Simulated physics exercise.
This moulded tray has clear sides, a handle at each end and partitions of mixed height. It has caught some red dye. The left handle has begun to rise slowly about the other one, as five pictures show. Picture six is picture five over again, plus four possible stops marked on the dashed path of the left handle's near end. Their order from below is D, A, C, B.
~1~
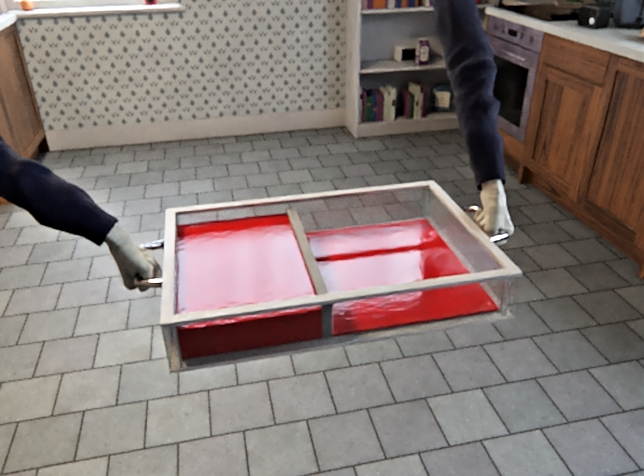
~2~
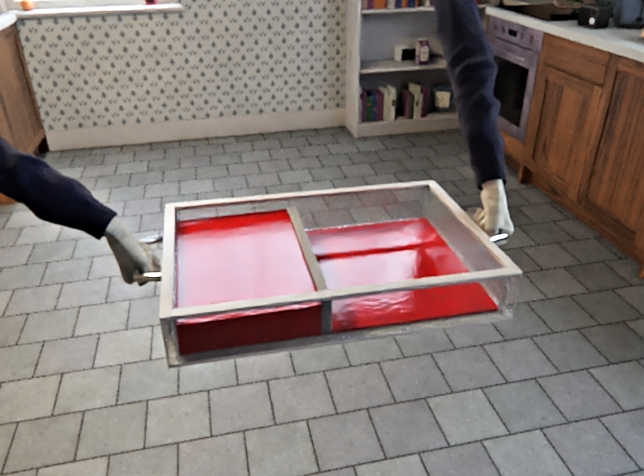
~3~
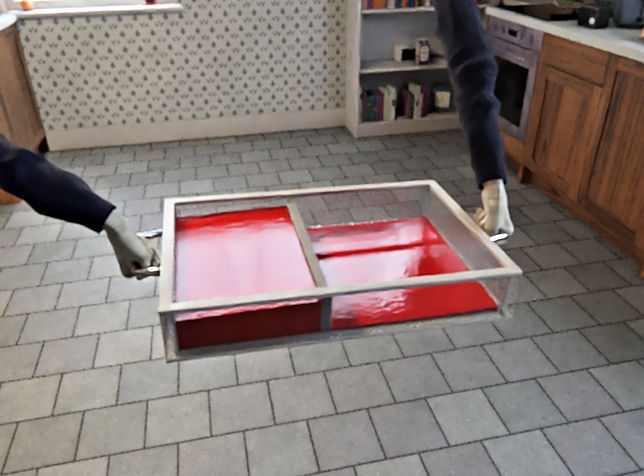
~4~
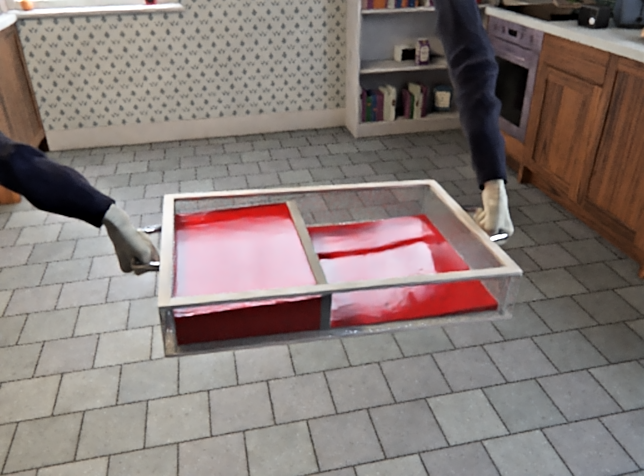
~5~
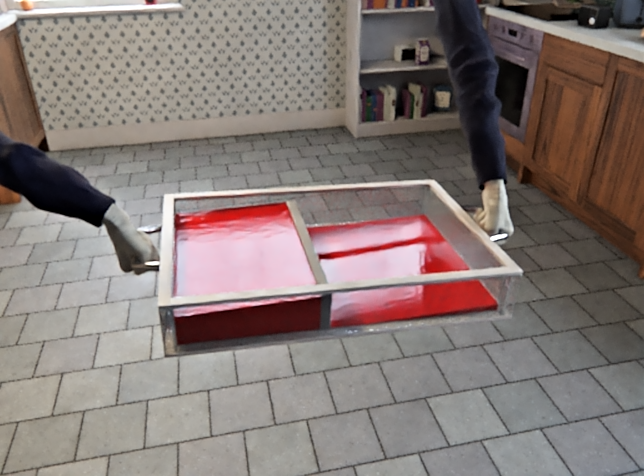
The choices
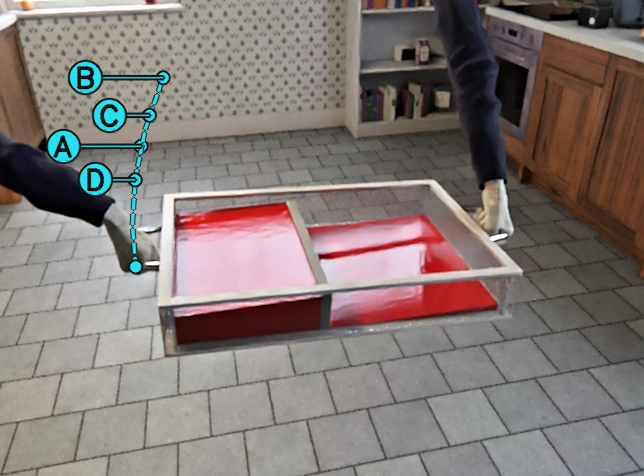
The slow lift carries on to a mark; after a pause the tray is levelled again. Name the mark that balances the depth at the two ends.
It is A.
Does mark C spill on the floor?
Yes.
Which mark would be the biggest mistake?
B it is.
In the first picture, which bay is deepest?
That is the left bay.
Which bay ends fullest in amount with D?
That is the left bay.
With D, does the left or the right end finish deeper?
The left one.
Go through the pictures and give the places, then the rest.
The tray is level; deepest in the left bay, at (243, 262), shallowest in the right; left handle at (141, 265), in the first frame.
Tipped about 1° down to the right; no wall is crossed; left handle at (139, 259), in the second frame.
Tipped about 2° down to the right; no wall is crossed; left handle at (138, 254), in the third frame.
Tipped about 3° down to the right; no wall is crossed; left handle at (138, 249), in the fourth frame.
Tipped about 3° down to the right; deepest in the left bay, at (242, 250), shallowest in the right; left handle at (138, 248), in the fifth frame.
In cyan, A at (141, 146); B at (163, 77); C at (149, 115); D at (135, 179).
Choosing A, the two end bays stand about equally deep; nothing spills.
Choosing B, the right end bay stands a little deeper than the other; about 27 % goes over the rim.
Choosing C, the right end bay stands a little deeper than the other; about 9 % goes over the rim.
Choosing D, the left end bay stands much deeper than the other; nothing spills.
